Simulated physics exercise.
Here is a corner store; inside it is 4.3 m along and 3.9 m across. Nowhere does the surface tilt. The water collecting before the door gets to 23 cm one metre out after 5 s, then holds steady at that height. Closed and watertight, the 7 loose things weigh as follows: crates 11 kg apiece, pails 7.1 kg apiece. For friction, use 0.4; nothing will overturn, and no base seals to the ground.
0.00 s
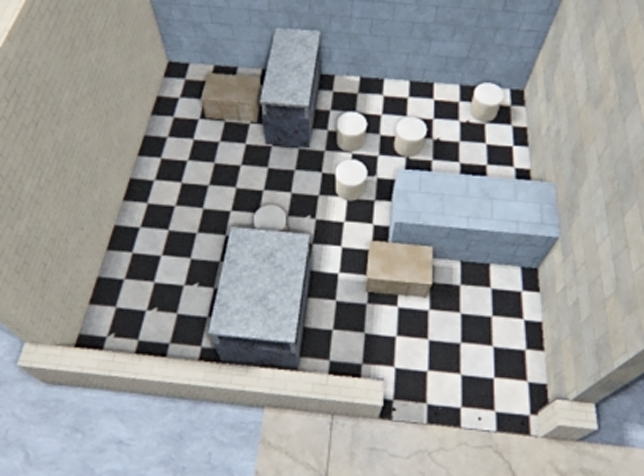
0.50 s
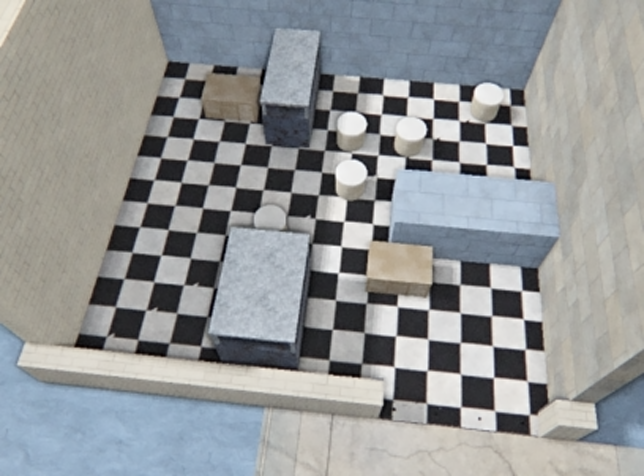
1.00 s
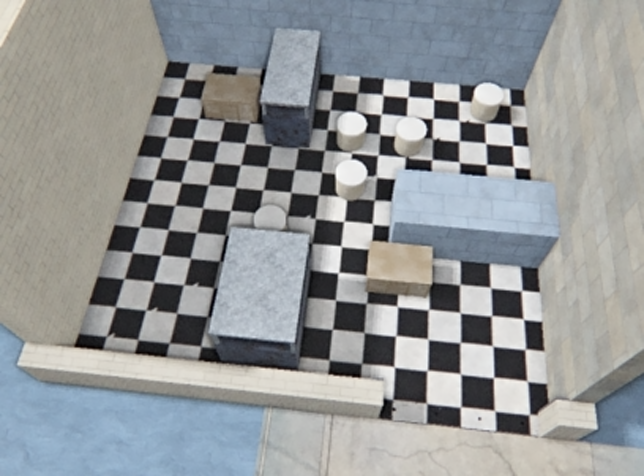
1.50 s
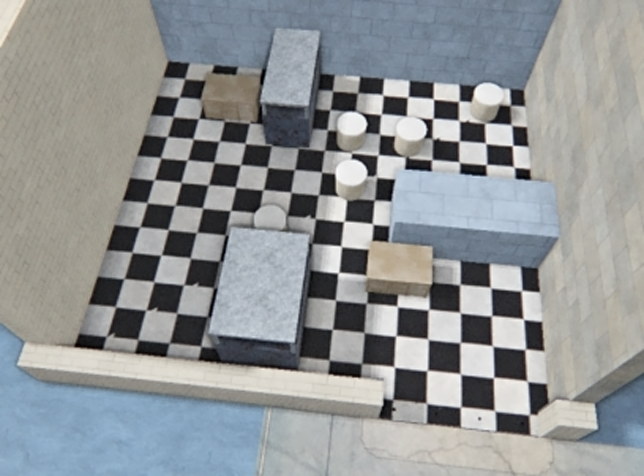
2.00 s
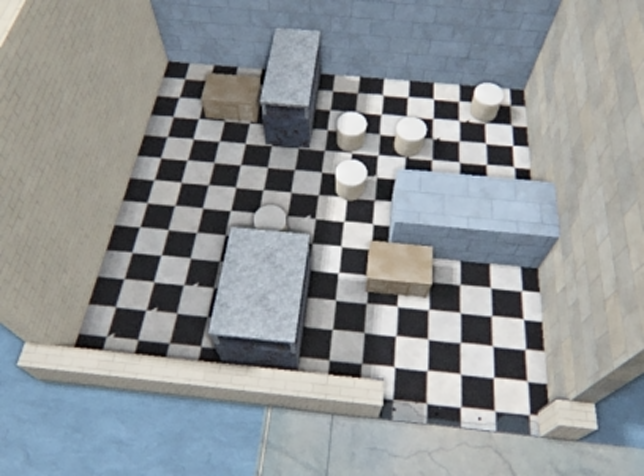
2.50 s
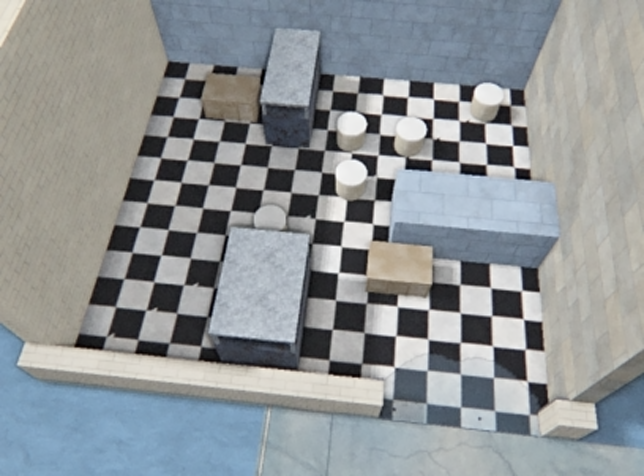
In a checkered-floor store, water creeps in through the front doorway while everything else stays still.
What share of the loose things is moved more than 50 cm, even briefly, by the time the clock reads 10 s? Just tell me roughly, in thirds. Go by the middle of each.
Prediction: A low fraction.
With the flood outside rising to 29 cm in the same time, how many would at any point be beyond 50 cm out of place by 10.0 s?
Then 2.
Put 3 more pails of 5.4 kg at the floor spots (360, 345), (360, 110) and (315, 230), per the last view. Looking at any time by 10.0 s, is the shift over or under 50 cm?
The three, in order: Smaller shift, smaller shift, larger.
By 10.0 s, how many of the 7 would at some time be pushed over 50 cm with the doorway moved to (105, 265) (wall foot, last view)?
In that case the number is 5.
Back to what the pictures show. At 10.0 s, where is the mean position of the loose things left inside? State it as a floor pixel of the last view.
Mean floor pixel: About (317, 134).
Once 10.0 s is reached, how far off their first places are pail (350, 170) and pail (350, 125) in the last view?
They sit 10 cm and 0 cm away, in the order given.
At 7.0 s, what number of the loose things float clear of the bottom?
The count is 0.
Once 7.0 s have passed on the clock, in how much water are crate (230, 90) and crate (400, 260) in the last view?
About 1 and 5 cm.
After 3.5 s 0 of 7 are over 50 cm from their spots; 0 afloat.
After 4.5 s 0 of 7 are over 50 cm from their spots; 0 afloat.
After 7.0 s 2 of 7 are over 50 cm from their spots; 0 afloat.
After 10.0 s 2 of 7 are over 50 cm from their spots, and 2 have been at some point; 2 afloat.
